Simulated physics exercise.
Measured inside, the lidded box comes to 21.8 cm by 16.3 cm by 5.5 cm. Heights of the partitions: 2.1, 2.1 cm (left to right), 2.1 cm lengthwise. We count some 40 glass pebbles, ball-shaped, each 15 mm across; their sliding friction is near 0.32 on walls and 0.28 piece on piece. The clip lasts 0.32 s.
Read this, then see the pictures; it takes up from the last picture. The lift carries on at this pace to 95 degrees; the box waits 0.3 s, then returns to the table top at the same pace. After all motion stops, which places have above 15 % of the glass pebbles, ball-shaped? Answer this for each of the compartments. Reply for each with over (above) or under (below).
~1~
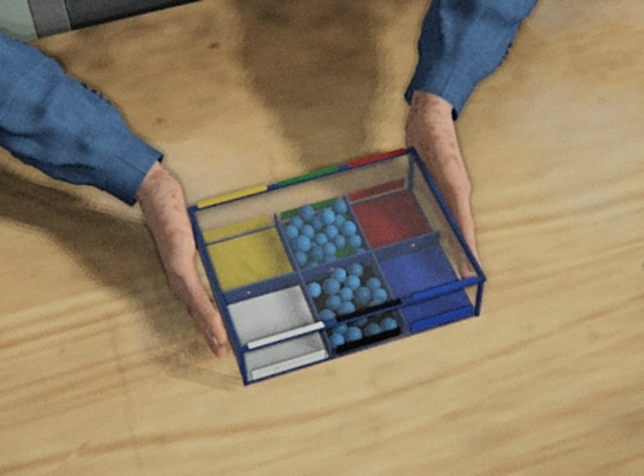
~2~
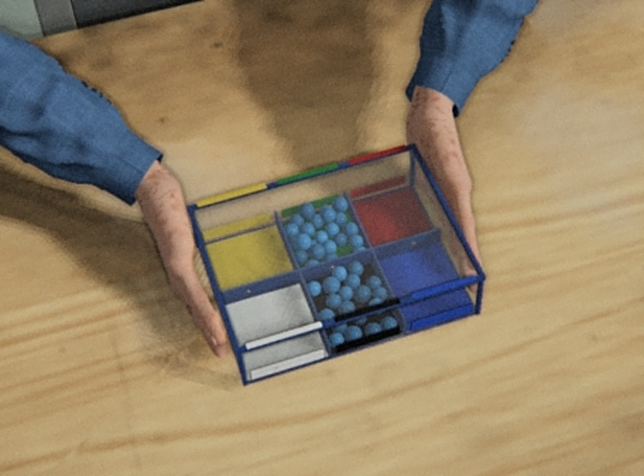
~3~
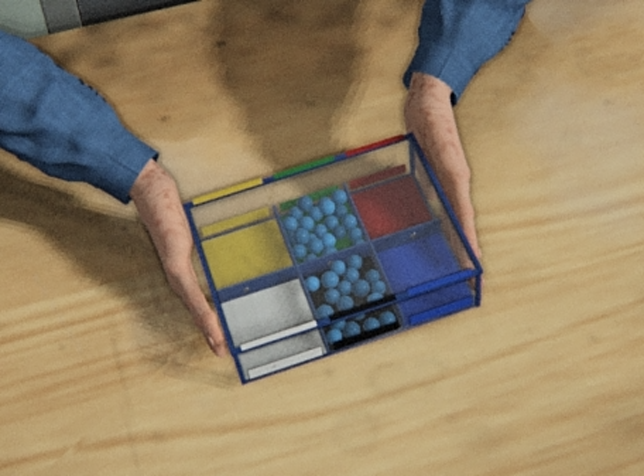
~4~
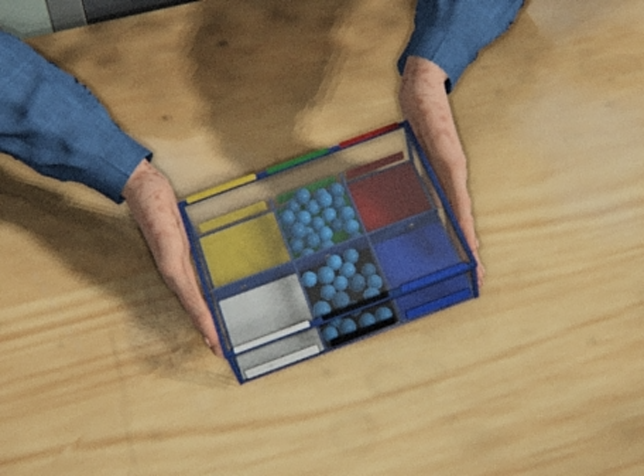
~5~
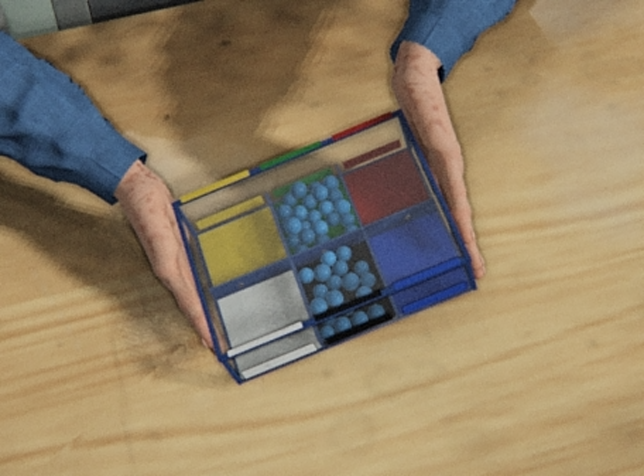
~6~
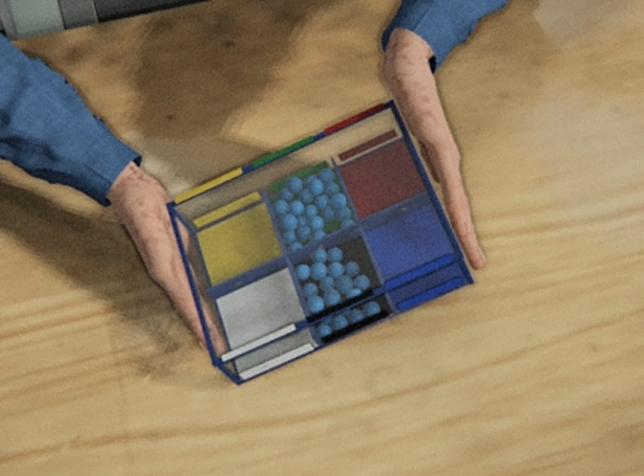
Red - under, blue - under, green - under, yellow - under, white - over, black - under.
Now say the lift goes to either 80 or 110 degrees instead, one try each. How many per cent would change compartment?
Roughly 30 percent for the first try and 100 percent for the second.
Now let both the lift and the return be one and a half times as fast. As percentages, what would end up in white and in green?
Final per cent - white: 95, green: 0.
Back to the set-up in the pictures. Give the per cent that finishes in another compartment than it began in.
100 %.
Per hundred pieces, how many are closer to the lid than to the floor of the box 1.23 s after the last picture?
Some 70 per cent.
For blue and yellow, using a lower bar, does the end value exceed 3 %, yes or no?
For blue, it does not, for yellow, it does.
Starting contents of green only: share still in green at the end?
0 per cent, roughly.
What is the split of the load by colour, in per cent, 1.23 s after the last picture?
It splits as red 0, blue 0, green 10, yellow 15, white 65 and black 10 percent.
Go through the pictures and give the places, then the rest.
In the first picture, box tilt 0 degrees, front corners at (241, 348) and (480, 278); green 55 %, black 45 %.
In the second picture, box tilt 1 degrees, front corners at (239, 349) and (480, 276).
In the third picture, box tilt 5 degrees, front corners at (234, 350) and (477, 270), lowest corner left front.
In the fourth picture, box tilt 10 degrees, front corners at (228, 353) and (472, 263), lowest corner left front.
In the fifth picture, box tilt 15 degrees, front corners at (222, 356) and (465, 258), lowest corner left front.
In the sixth picture, box tilt 20 degrees, front corners at (217, 361) and (458, 254), lowest corner left front; green 55 %, black 45 %.
Then, 1.23 s after the last picture, tilt 95 degrees; green 10 %, yellow 15 %, white 65 %, black 10 %.
Then, 2.05 s after the last picture, tilt 47 degrees; yellow 5 %, white 95 %.
Then, 2.89 s after the last picture, tilt 0 degrees; yellow 5 %, white 95 %.
In the end, red 0 %, blue 0 %, green 0 %, yellow 5 %, white 95 %, black 0 %.
